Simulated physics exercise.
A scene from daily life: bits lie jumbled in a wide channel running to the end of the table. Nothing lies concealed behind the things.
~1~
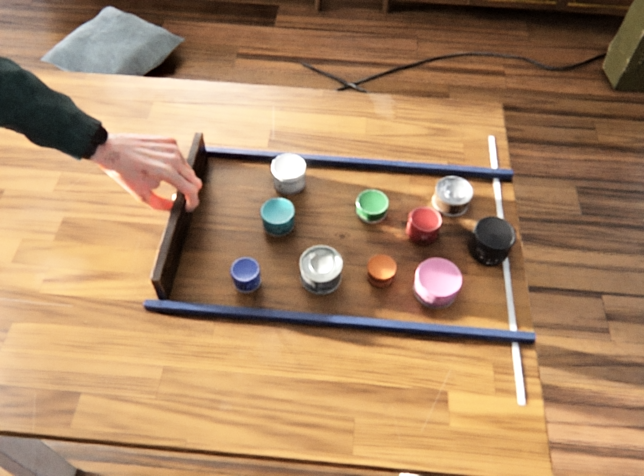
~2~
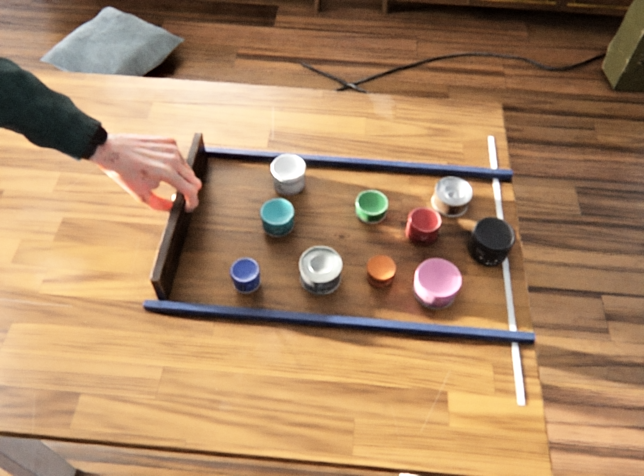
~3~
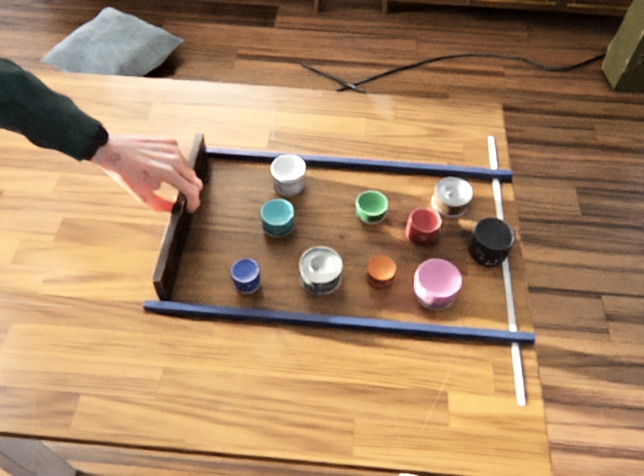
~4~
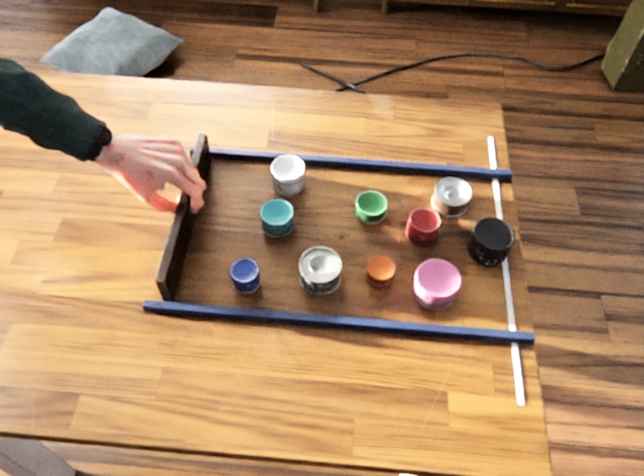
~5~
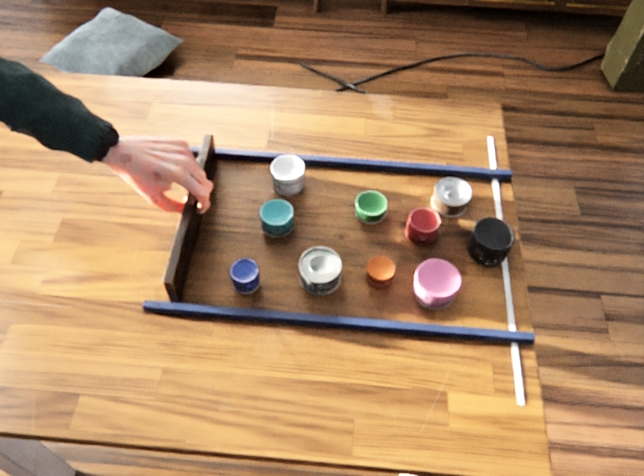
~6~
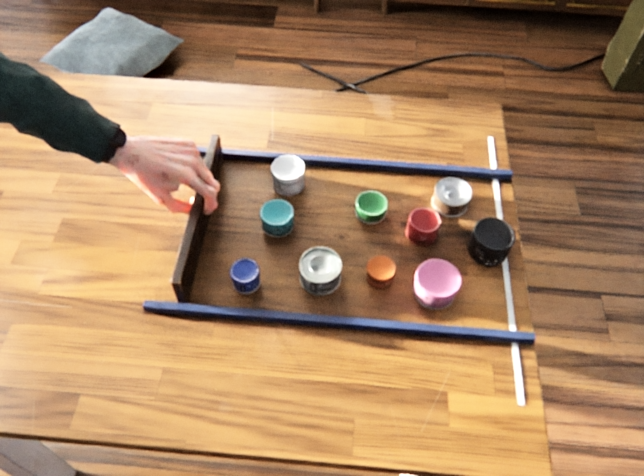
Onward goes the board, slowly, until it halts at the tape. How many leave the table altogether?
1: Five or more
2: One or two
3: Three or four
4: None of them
1.
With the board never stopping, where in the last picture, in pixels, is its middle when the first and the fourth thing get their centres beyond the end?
The first puts it near (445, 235), the next near (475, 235).
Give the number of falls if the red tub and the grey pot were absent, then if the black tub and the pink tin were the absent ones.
First 3, second 3.
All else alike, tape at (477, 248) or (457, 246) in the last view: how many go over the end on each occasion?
First try 2, second try 1.
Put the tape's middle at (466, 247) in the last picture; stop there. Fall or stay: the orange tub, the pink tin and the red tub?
In short: Orange tub safe, pink tin safe, red tub safe.
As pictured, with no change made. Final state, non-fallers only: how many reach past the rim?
The total comes out at 5.
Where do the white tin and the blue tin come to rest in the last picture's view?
Middles: Around (516, 187) and around (528, 308).
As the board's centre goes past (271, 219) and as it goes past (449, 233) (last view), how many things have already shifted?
The counts are 3 and 10.
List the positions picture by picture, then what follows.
Black tub (492, 241); brown pot (452, 197); pink tin (437, 284); board (182, 211); tape (504, 249), in the first frame.
Brown pot (452, 197); red tub (423, 226), in the second frame.
Pink tin (436, 285); blue tin (246, 276), in the third frame.
Black tub (491, 242); turquoise tin (277, 218), in the fourth frame.
Brown pot (451, 197); orange tub (380, 272), in the fifth frame.
Black tub (491, 242); brown pot (452, 197); pink tin (436, 285); board (200, 214); tape (504, 250), in the sixth frame.
Soon after, none off yet; black tub at rest near (491, 242); brown pot at rest near (452, 197); pink tin at rest near (436, 285).
Then, none off yet; black tub tipped a little near (539, 247); brown pot moved about its own width near (502, 202); pink tin moved well along near (513, 299).
At rest, the number that fall off is five or more; fallen, orange tub, red tub, pink tin, brown pot and black tub.
